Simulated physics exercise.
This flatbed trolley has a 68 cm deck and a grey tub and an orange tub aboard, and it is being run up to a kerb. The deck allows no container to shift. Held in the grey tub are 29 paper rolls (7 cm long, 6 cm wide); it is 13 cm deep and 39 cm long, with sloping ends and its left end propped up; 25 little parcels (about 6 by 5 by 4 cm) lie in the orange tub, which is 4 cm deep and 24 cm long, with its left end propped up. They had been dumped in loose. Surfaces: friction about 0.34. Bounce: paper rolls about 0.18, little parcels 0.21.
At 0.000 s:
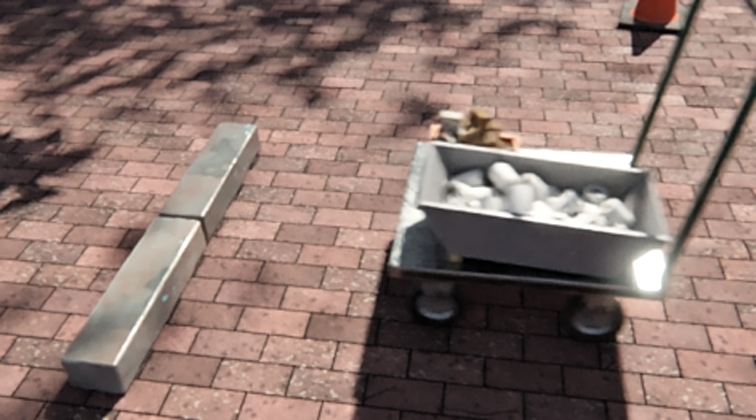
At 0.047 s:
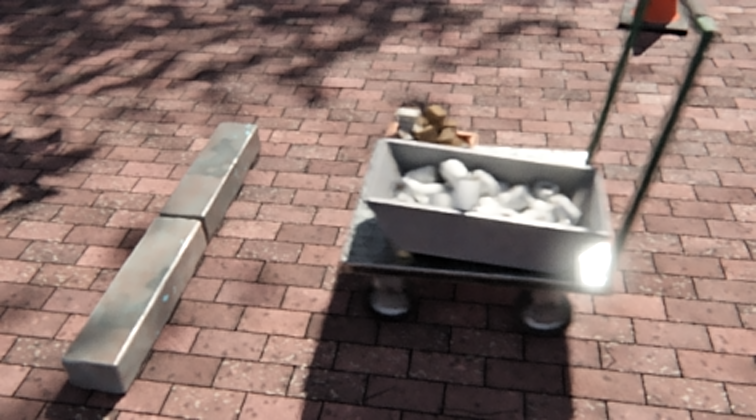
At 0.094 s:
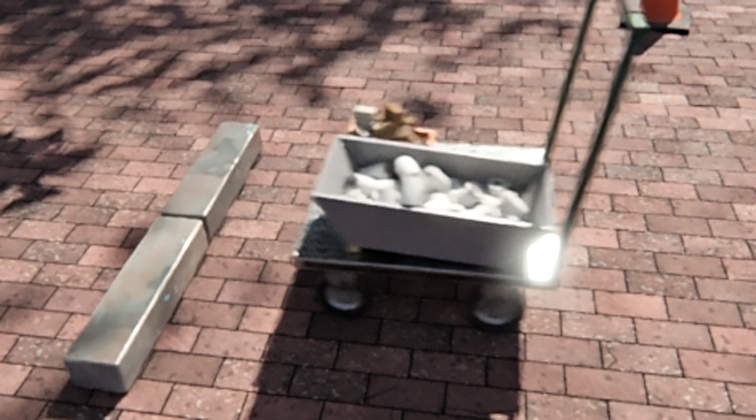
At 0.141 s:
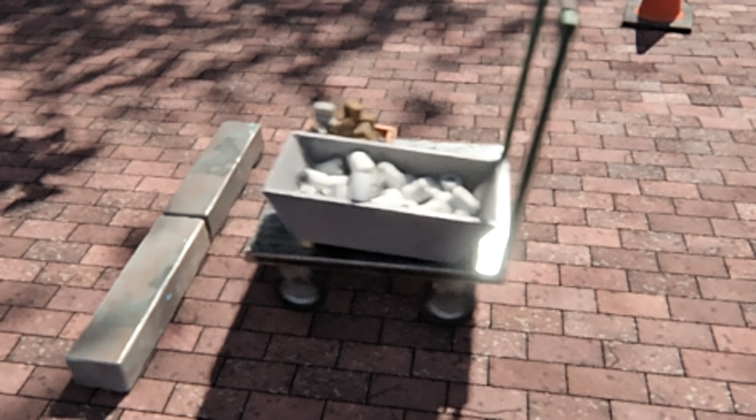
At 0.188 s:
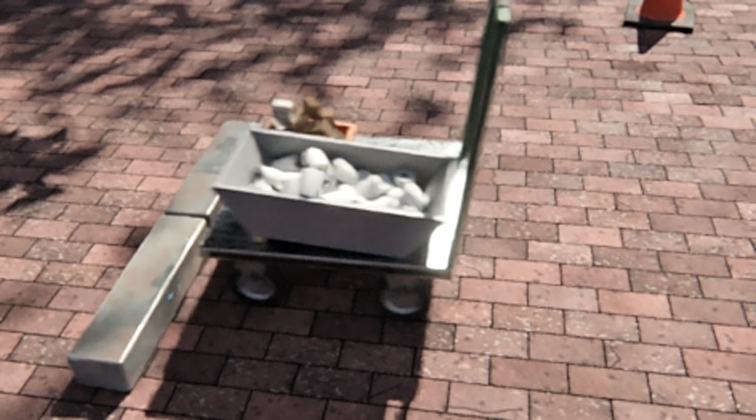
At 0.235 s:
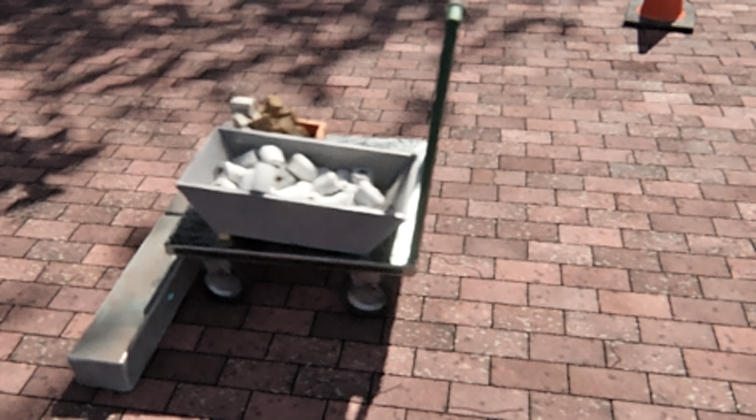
To begin with, a flatbed trolley carrying a grey tub of pale rolls and a small orange tub of brown parcels stands to the right of a kerb on brick paving. The trolley then rolls steadily left, closing the gap, until its deck overlaps the kerb, the contents staying in their tubs.
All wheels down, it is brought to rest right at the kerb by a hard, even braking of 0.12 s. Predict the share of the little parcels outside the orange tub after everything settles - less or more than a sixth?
The share is more than one in six.
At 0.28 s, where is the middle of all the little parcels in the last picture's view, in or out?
Centre: Around (240, 133) px.
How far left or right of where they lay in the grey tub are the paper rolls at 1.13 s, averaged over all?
About 8 cm left.
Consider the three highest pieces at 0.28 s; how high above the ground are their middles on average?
About 42 cm up.
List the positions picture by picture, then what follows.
In the first frame (each is followed by its nearest rim corner in this view; the camera pans a little), grey tub, (665, 238); 68 cm short of the stop; none out.
The second frame shows grey tub, (607, 233); 55 cm short of the stop.
The third frame shows grey tub, (551, 228); 41 cm short of the stop.
The fourth frame shows grey tub, (496, 223); 28 cm short of the stop.
The fifth frame shows grey tub, (443, 218); stopping.
The sixth frame shows grey tub, (403, 216); stopping; none out.
After 0.28 s, grey tub 29 in, 0 out and orange tub 22 in, 3 out.
After 0.40 s, grey tub 28 in, 1 out and orange tub 15 in, 10 out.
After 0.63 s, grey tub 28 in, 1 out and orange tub 14 in, 11 out.
Outcome (at 1.13 s), grey tub 28 in, 1 out and orange tub 14 in, 11 out. Asked share, 11 of 25, 44 per cent.
